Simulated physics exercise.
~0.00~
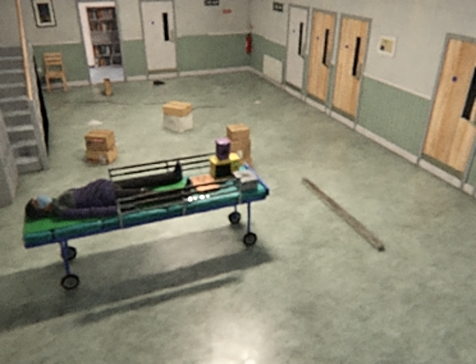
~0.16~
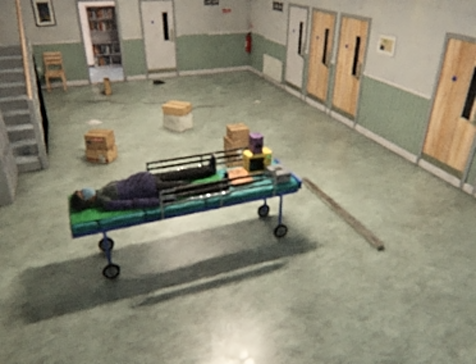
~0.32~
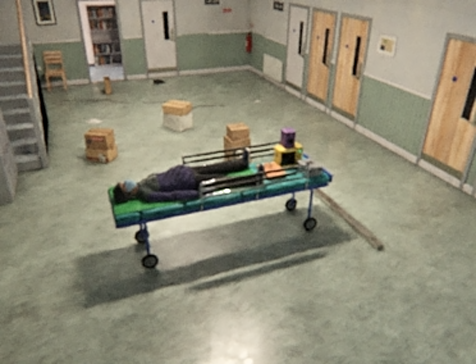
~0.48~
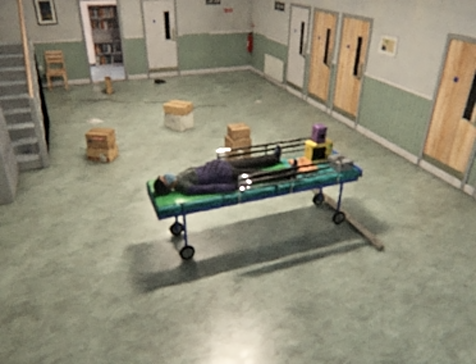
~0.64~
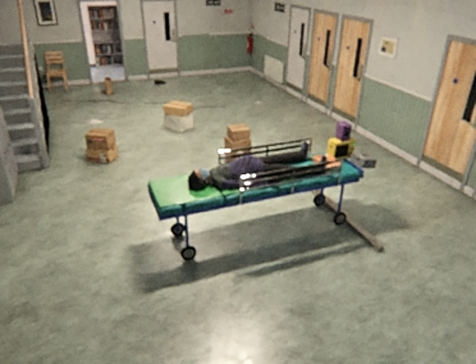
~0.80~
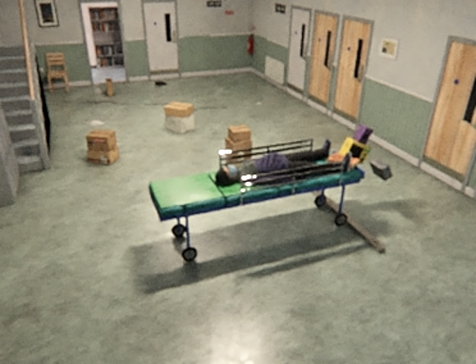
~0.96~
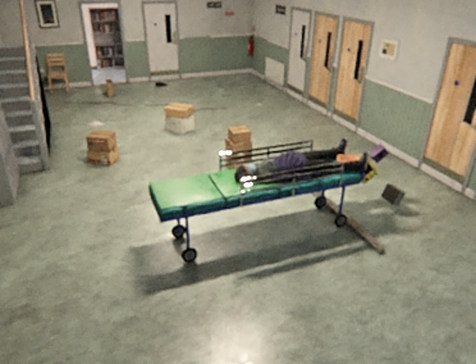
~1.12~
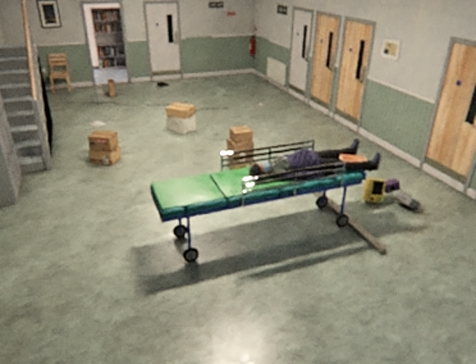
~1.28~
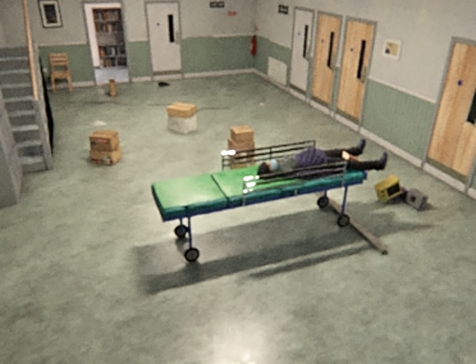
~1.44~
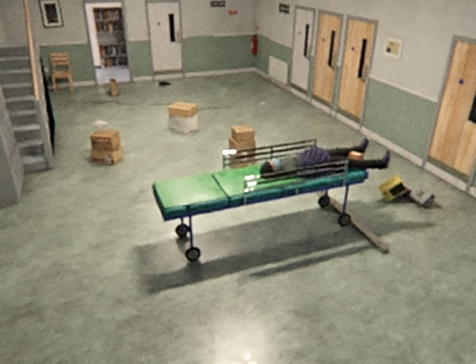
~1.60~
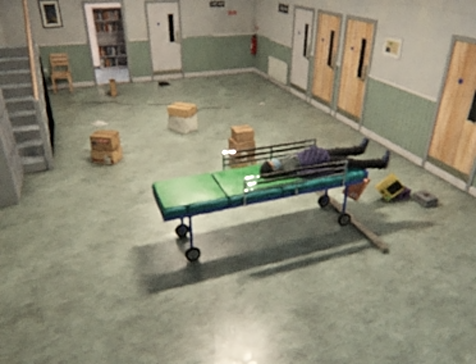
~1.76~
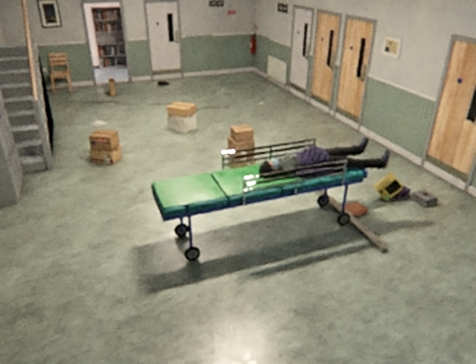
A limp person lay on a green-topped trolley that rolled right, feet first, and stopped dead at a bar on the floor. The body slid on until the feet stuck out past the end, while the grey, purple and yellow items, then an orange folder, fell off.
